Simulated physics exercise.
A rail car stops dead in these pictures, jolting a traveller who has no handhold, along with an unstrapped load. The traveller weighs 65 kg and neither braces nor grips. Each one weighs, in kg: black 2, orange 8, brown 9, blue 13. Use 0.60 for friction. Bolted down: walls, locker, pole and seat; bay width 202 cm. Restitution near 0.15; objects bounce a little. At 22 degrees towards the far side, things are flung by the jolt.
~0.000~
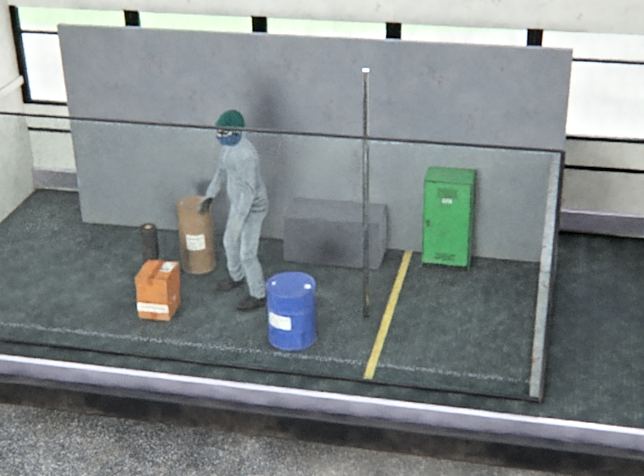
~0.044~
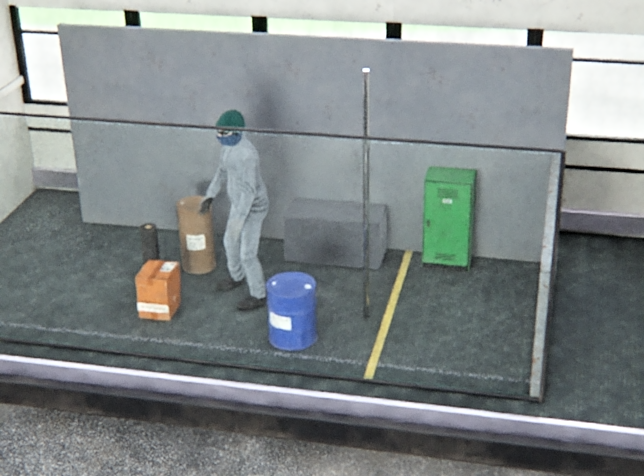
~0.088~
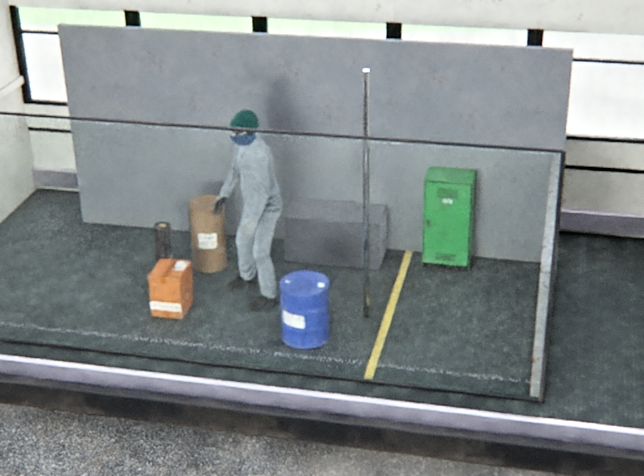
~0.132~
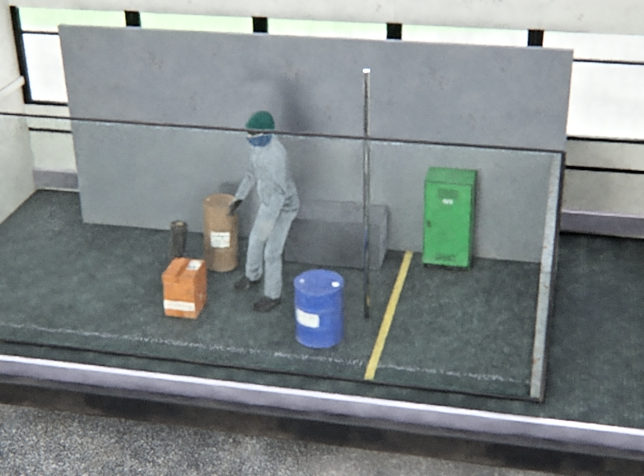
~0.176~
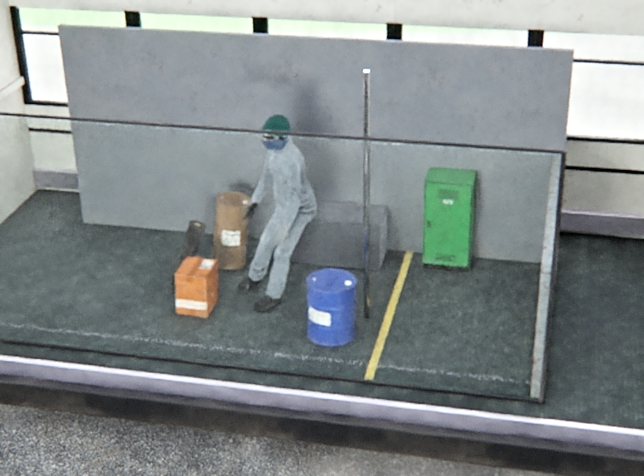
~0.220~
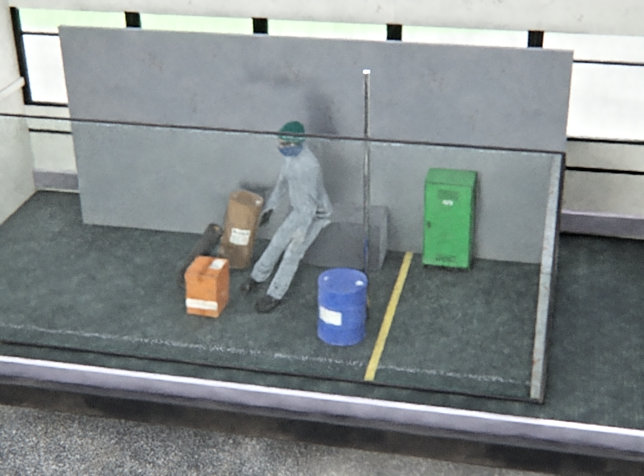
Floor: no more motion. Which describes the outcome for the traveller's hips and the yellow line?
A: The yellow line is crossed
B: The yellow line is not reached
The answer is A.
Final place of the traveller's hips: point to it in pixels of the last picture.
You'll find it around (416, 263) at the end.
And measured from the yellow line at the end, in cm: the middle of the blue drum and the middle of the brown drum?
Blue drum, 20 centimetres short; brown drum, 130 centimetres short.
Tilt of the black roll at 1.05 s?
Tilt: Approx. 90°.
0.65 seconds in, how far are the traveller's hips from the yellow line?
Roughly 5 cm past.
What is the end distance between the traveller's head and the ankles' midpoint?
Roughly 110 cm.
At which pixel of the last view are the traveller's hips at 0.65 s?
At that time it is near pixel (405, 264) in the last view.
After 0.40 s the traveller's hips are 23 cm short of the yellow line, near (372, 254) in the last picture's view.
After 0.65 s the traveller's hips are 3 cm past the yellow line, near (405, 264) in the last picture's view; the black roll 128 cm short of the yellow line, tilted 90°.
After 1.05 s the traveller's hips are 13 cm past the yellow line, near (416, 265) in the last picture's view.
By 3.3 s, orange pack stops short of the yellow line; brown drum stops short of the yellow line; blue drum stops short of the yellow line; traveller's hips cross the yellow line; traveller's head crosses the yellow line.
